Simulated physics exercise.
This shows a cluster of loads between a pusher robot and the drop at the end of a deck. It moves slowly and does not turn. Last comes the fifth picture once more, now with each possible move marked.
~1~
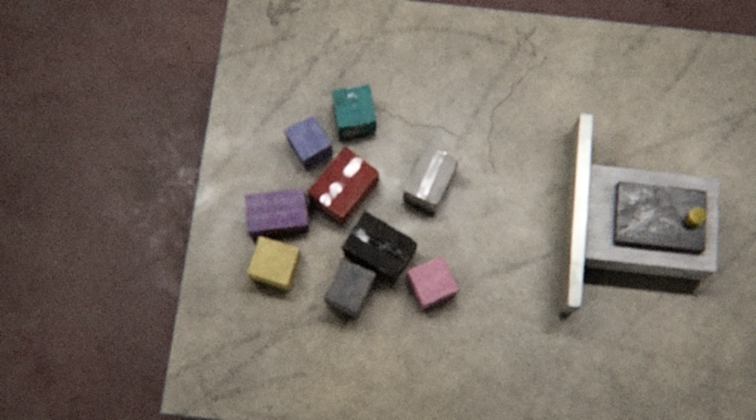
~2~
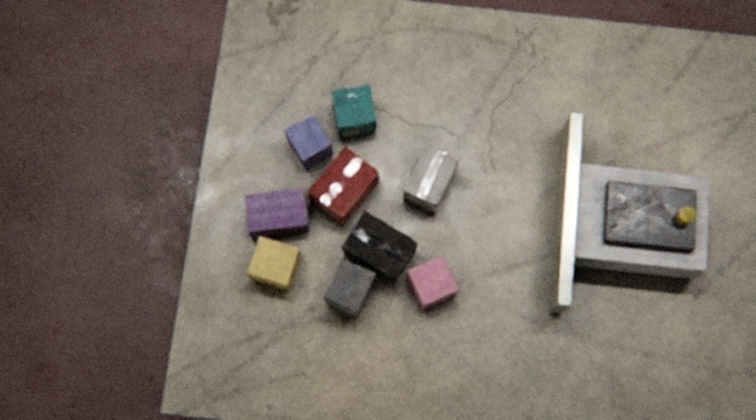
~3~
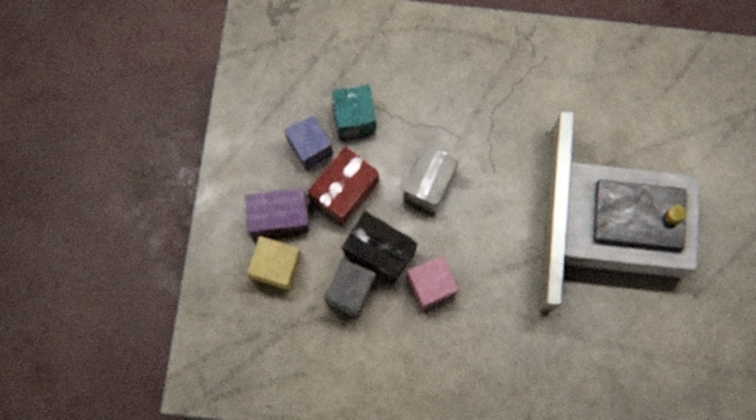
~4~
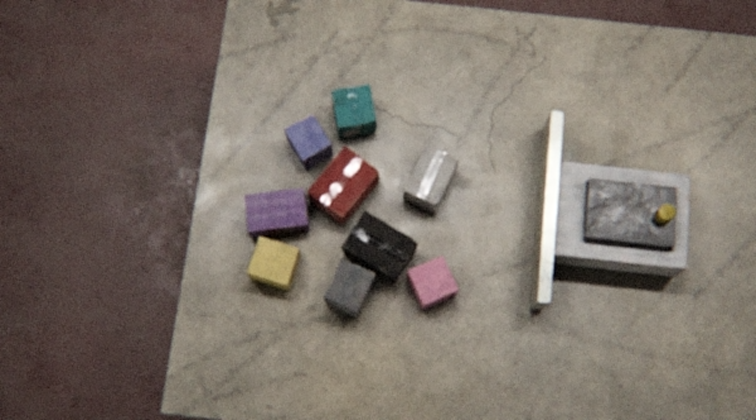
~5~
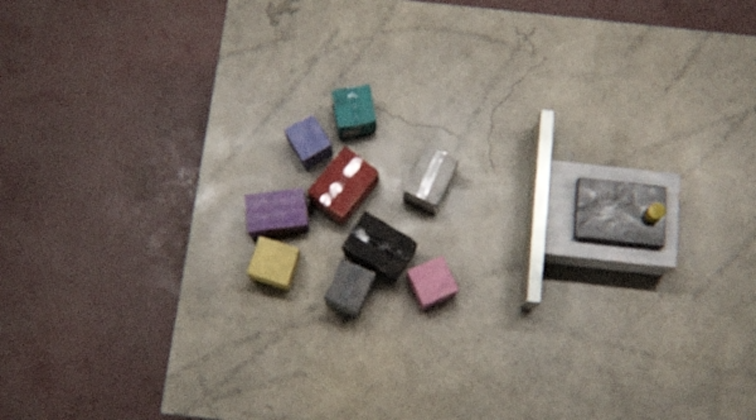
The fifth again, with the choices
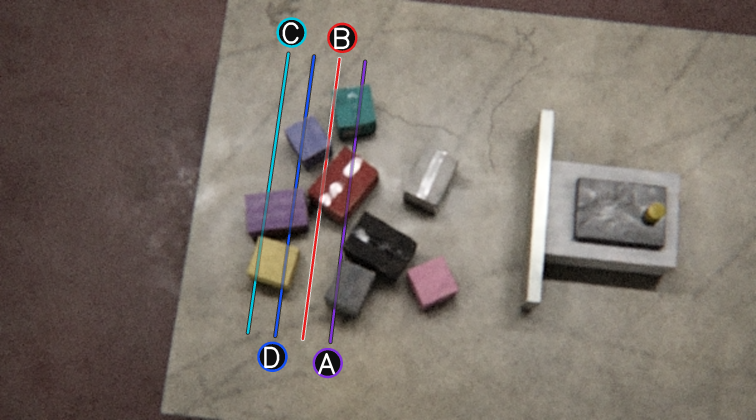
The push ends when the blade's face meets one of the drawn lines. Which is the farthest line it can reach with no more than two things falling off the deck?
It should halt at C.
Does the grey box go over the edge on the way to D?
No.
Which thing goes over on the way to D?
The purple crate.
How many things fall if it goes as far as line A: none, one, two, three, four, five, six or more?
In all, none.
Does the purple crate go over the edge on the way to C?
Yes.
On the marked copy, A at (348, 197); B at (322, 194); C at (269, 188); D at (295, 191).
With C. Early on, robot (515, 201); pink crate (399, 283); black box (368, 240).
Further on, robot (416, 190); purple crate (231, 226); red box (269, 170).
At the end, robot (341, 182); yellow crate over the edge; purple crate over the edge; two fallen.
As for the rest, A is within the limit but short; B is within the limit but short; D is within the limit but short.
